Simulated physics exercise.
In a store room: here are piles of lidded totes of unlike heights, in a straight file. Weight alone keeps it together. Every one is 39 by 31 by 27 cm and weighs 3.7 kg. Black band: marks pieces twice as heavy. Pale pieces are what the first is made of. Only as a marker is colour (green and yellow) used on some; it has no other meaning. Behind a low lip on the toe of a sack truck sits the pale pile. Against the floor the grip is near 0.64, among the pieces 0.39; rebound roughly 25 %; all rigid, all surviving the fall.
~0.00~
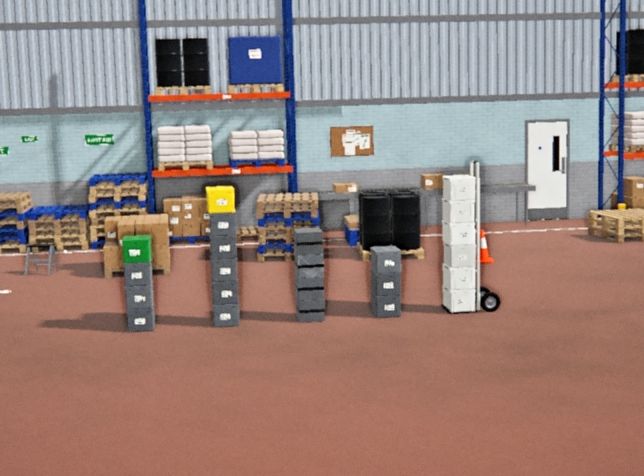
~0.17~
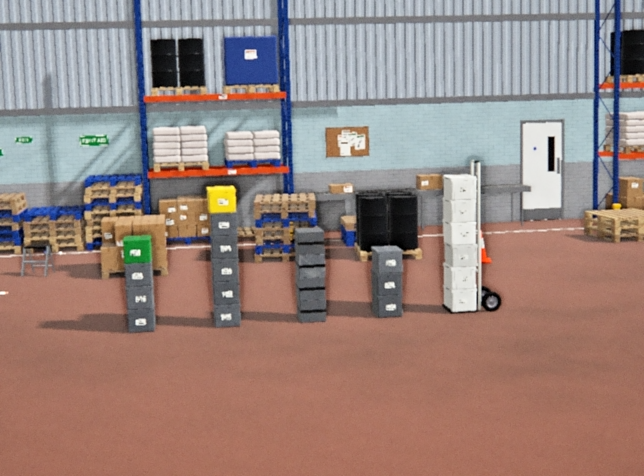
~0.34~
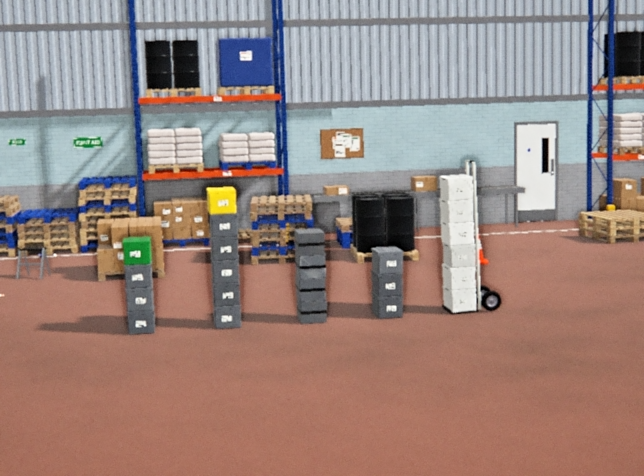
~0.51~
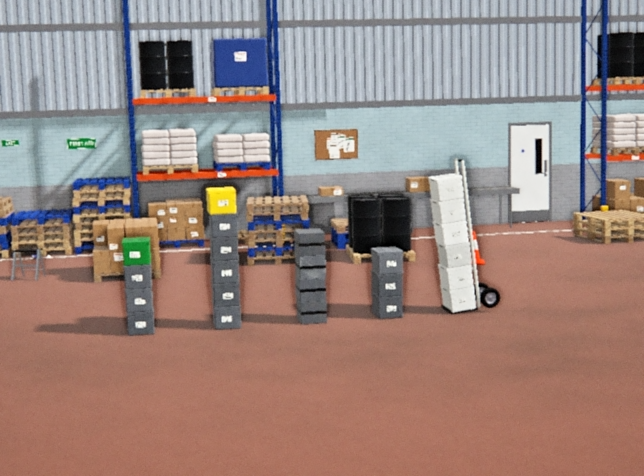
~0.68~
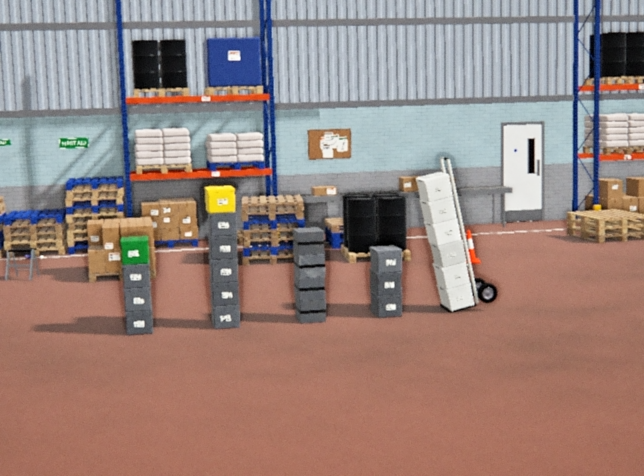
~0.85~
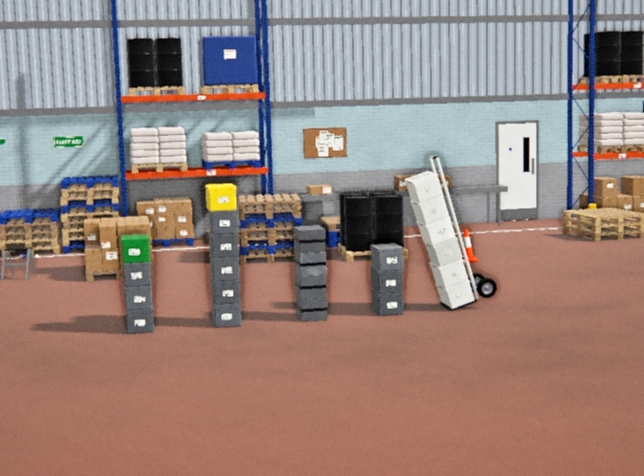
Sack truck loaded with a tall white tote stack standing upright, then leaning steadily left beside four motionless, mostly grey stacks.
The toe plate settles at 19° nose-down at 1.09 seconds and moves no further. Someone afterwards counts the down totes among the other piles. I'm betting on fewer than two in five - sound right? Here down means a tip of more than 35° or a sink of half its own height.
Yes, fewer than two in five.
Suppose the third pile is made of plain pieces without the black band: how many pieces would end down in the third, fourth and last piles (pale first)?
Pieces down: Third pile 3, fourth pile 0, last pile 0.
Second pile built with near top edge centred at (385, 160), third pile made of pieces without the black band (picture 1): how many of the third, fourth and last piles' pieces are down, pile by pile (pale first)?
Pile by pile that makes third 4, fourth 6, last 4.
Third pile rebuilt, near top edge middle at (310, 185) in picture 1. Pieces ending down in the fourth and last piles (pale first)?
In that case fourth 0, last 0.
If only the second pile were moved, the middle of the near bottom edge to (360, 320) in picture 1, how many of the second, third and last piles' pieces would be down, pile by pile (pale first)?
The second pile ends with 0 down, the third with 0, the last with 0.
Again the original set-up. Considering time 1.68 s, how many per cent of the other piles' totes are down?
0 per cent at that moment.
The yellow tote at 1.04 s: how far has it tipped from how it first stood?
Angle from initial pose, roughly 0 deg - estimate.
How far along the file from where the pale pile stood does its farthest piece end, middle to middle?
About 160 cm along the file.
Around 1.04 s, 0 of the pale pile down; none of the 17 other totes down.
Around 1.32 s, 6 of the pale pile down; none of the 17 other totes down, 1 disturbed.
Around 1.68 s, 6 of the pale pile down; none of the 17 other totes down, 5 disturbed.
Finally (2.7 s), 6 of the pale pile down; 3 of the 17 other totes down; green tote unmoved; yellow tote unmoved. That is 18 per cent. Seen by the last camera, middles, green tote near (136, 249), yellow tote near (221, 197).
